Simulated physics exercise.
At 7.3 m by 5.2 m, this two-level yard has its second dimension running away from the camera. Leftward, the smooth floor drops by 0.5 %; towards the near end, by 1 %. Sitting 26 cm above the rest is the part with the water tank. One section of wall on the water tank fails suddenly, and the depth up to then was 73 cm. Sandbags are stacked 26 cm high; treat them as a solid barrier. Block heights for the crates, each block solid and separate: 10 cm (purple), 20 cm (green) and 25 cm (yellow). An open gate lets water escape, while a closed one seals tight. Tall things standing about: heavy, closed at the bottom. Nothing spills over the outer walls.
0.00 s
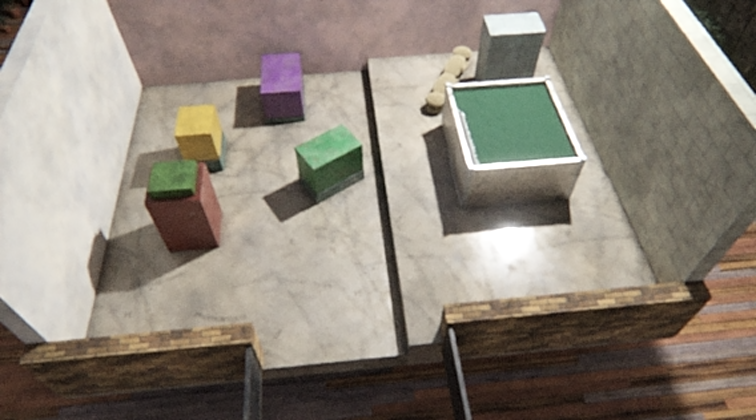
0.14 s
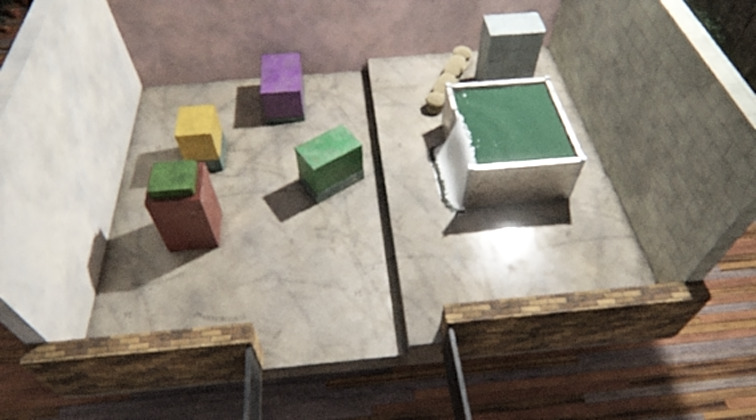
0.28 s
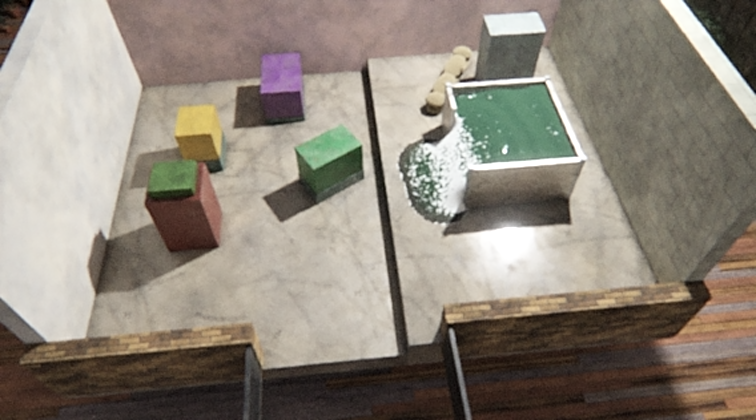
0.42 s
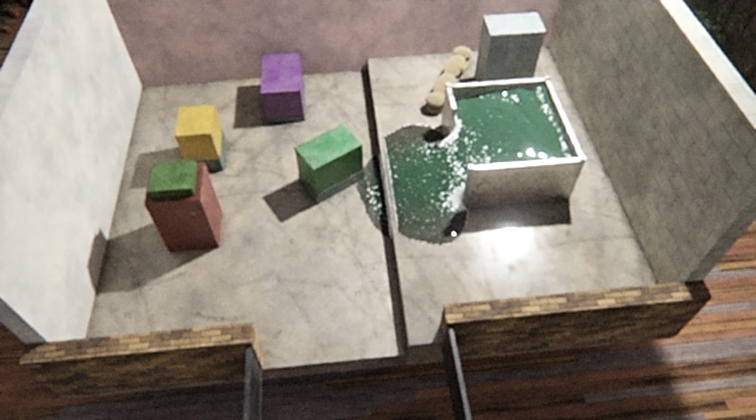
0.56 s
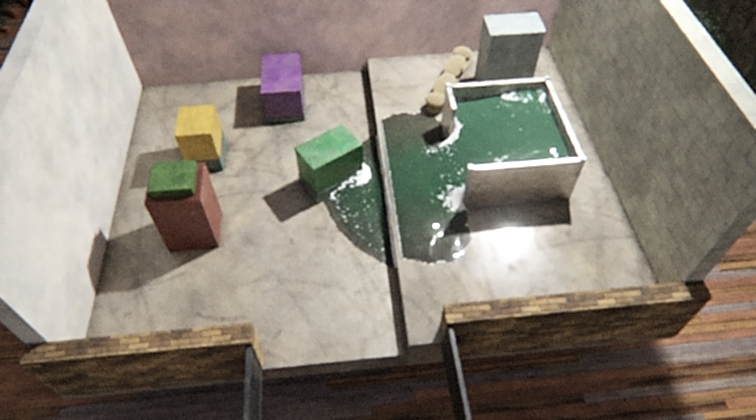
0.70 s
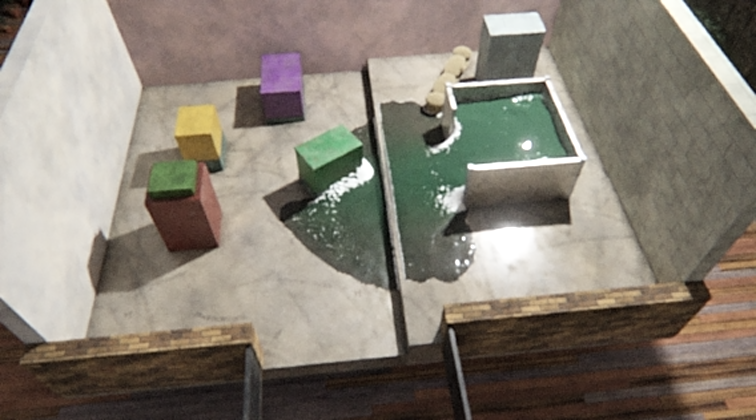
In a walled yard with colored blocks, the left side of a white tank gave way, and green water gushed out, spread across the floor, crossed the ledge and reached the green block.
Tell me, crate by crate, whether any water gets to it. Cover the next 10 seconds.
In the end purple crate: Touched; green crate: Touched; yellow crate: Untouched.
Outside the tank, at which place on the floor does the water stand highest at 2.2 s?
At about (80, 368).
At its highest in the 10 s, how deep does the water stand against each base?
Peak readings (cm) - purple: 15; green: 29; yellow: 15.
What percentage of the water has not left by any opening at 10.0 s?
Remaining: Roughly 78 %.
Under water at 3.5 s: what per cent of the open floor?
Wet share: Near 55 percent.
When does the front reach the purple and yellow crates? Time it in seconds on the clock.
On the clock, the front gets to purple at 1.1 seconds and to yellow at 1.6 seconds.
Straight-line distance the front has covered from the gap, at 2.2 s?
About 5.6 m.
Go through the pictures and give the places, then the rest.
In the first picture, still water, 73 cm deep, in the water tank at (511, 124).
In the second picture, the front is at (439, 148), 0.6 m from the gap at (460, 165); 0.2 m2 of floor is under water; 73 cm left at the back of the water tank.
In the third picture, the front is at (433, 217), 0.9 m from the gap at (460, 165); 0.9 m2 of floor is under water; 70 cm left at the back of the water tank.
In the fourth picture, water pours out at (459, 166) and has run 1.4 m, to (364, 180); deepest outside 36 cm, 63 cm at the water tank's back.
In the fifth picture, the front is at (330, 201), 1.9 m from the gap at (459, 166); 3.5 m2 of floor is under water; 63 cm left at the back of the water tank.
In the sixth picture, water pours out at (459, 166) and has run 2.6 m, to (286, 214); deepest outside 37 cm, 57 cm at the water tank's back.
After 1.4 s water covers 35 % of the floor and is deepest (38 cm) near (367, 176); purple plinth reached, green plinth reached, yellow plinth not reached.
After 2.2 s water covers 45 % of the floor and is deepest (52 cm) near (80, 368); purple plinth reached, green plinth reached, yellow plinth reached.
After 3.5 s water covers 55 % of the floor and is deepest (25 cm) near (173, 332); purple plinth reached, green plinth reached, yellow plinth reached.
After 6.0 s water covers 60 % of the floor and is deepest (16 cm) near (264, 105); purple plinth reached, green plinth reached, yellow plinth reached.
After 10.0 s water covers 60 % of the floor and is deepest (10 cm) near (125, 364); highest at the purple plinth 15 cm, highest at the green plinth 29 cm, highest at the yellow plinth 15 cm.
